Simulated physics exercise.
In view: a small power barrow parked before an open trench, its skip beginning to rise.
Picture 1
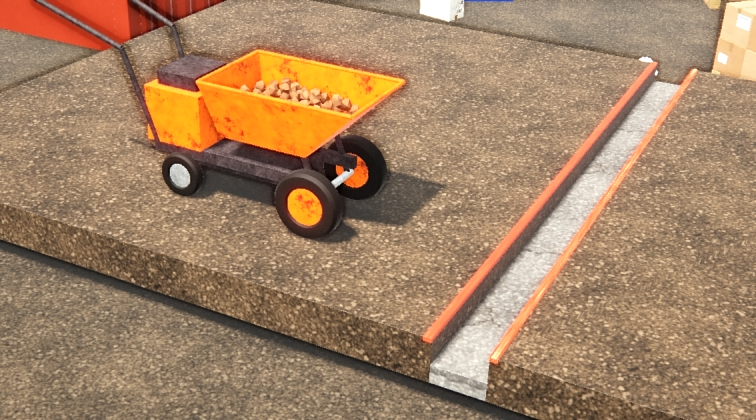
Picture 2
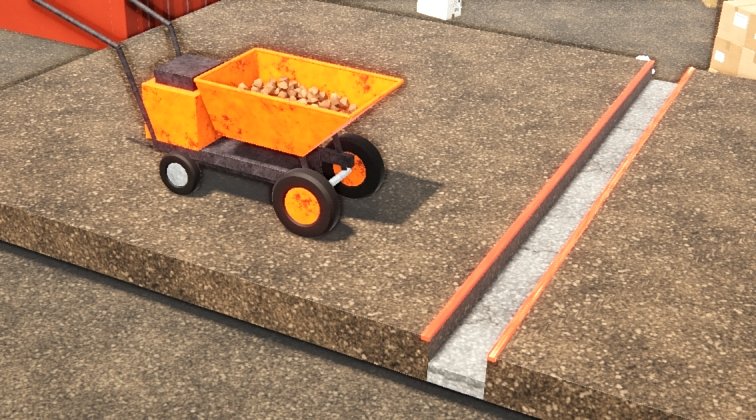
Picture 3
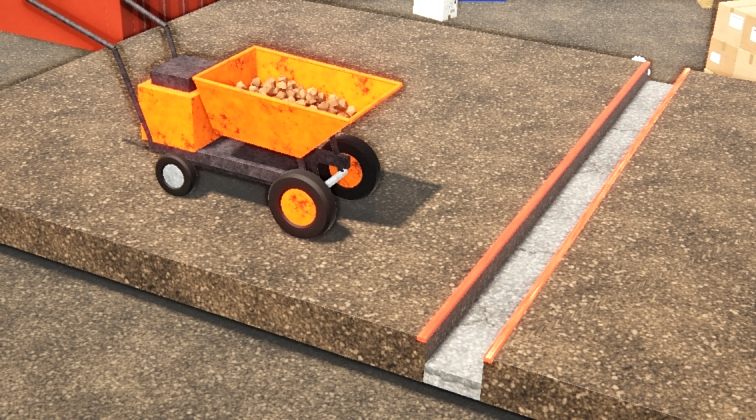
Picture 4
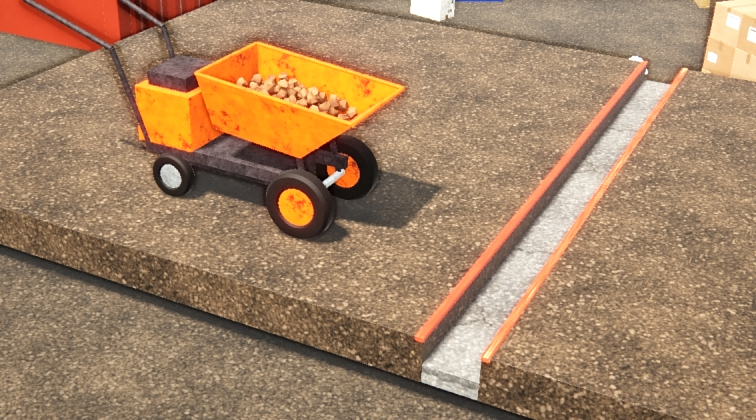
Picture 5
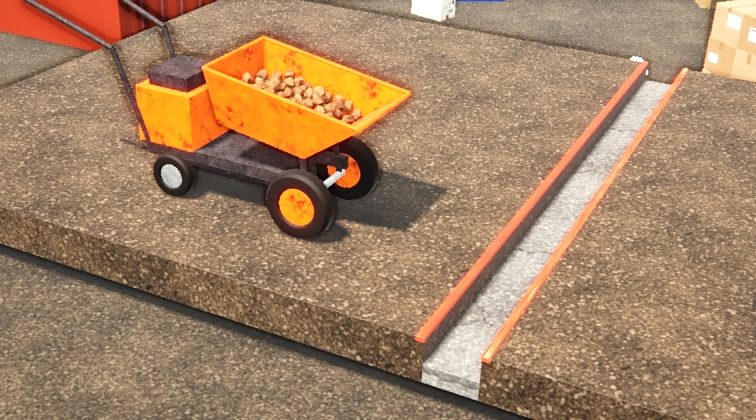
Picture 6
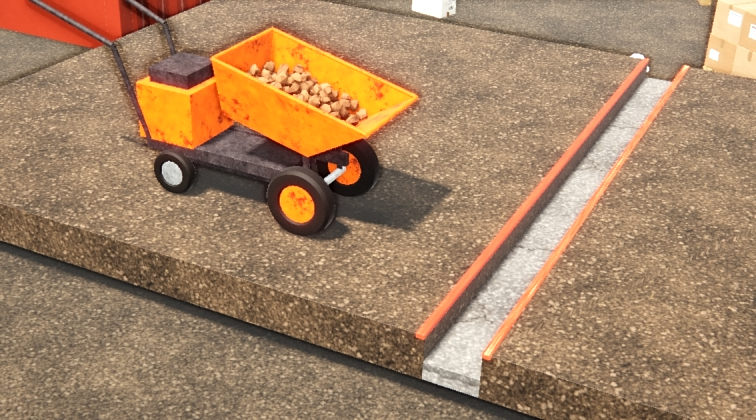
On a slab of brown, gritty ground, a small orange power barrow loaded with clay clods stood left of an open trench edged with orange rails, and its skip slowly tilted forward a little.
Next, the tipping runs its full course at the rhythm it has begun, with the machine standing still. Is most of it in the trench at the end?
In the trench: Under half.
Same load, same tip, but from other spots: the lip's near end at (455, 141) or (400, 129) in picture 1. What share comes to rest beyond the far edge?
About 60 and 0 per cent.
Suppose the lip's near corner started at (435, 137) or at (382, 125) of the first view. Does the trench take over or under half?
In turn: Above a half; more than half.
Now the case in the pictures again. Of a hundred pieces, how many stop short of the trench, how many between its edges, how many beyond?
In per cent, short 50, between 35 and beyond 0.
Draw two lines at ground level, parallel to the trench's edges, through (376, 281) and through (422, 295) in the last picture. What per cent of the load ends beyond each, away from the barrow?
About 90 and 50 per cent.
Just after the last frame, skip tipped well over; every one in the skip.
A moment on, skip tipped steeply; the larger part in the skip; roughly a quarter short of the trench; just a few falling.
Further on, skip tipped right over; about a tenth in the skip; roughly half short of the trench; roughly a third in or heaped over the trench.
When it is over, skip tipped right over; about a tenth in the skip; roughly half short of the trench; roughly a third in or heaped over the trench; not one beyond it.
